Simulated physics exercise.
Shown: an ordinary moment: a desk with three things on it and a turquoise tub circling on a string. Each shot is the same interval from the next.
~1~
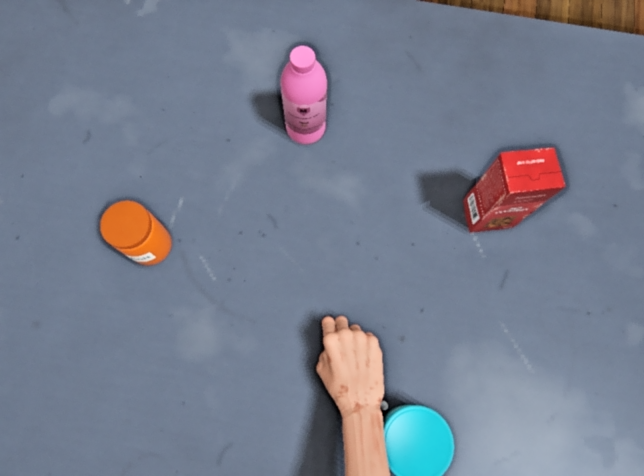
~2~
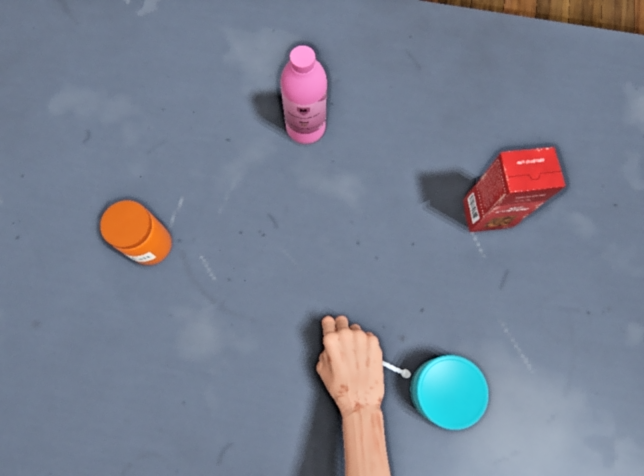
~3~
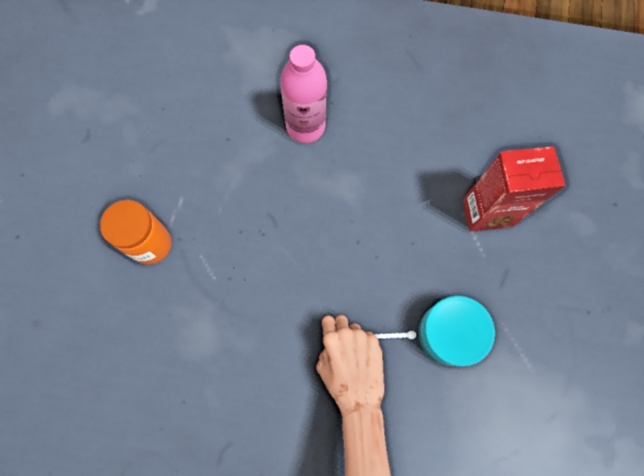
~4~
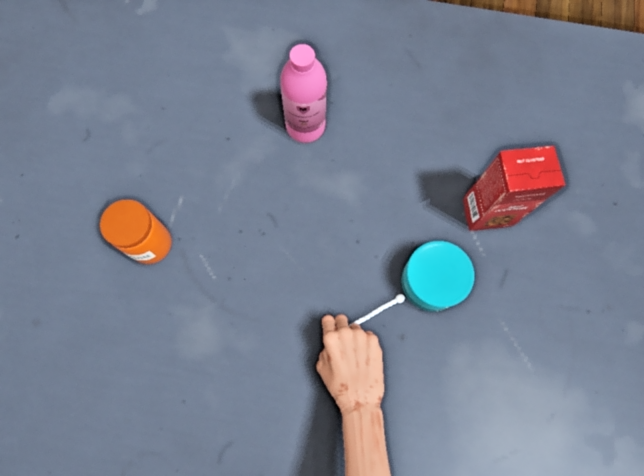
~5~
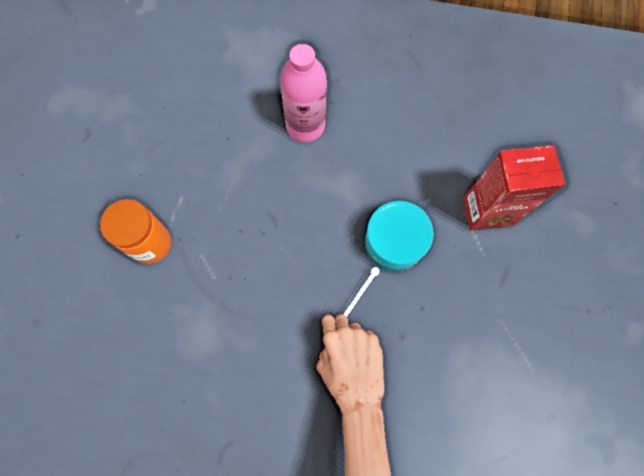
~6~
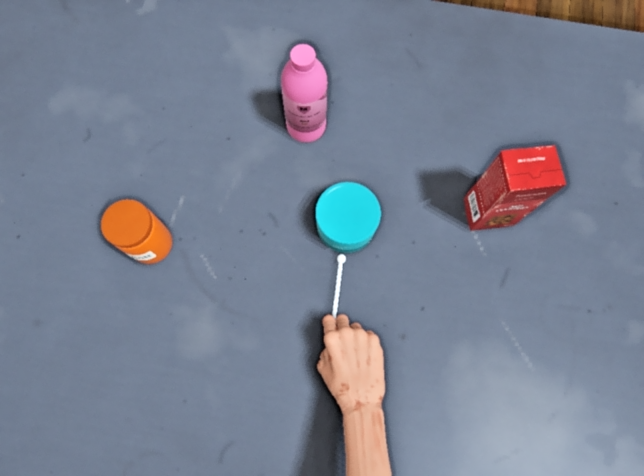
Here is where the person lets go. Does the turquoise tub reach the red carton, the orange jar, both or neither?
The red carton will receive no impact; the orange jar will receive an impact.
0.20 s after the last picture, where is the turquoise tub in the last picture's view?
I'd put it close to (184, 218).
Then, 0.08 s after the last picture, tub near (242, 222).
Then, 0.20 s after the last picture, tub near (184, 218); orange jar pushed aside.
At rest, tub near (182, 216); orange jar pushed aside. The red carton remains clear and the orange jar takes the knock.
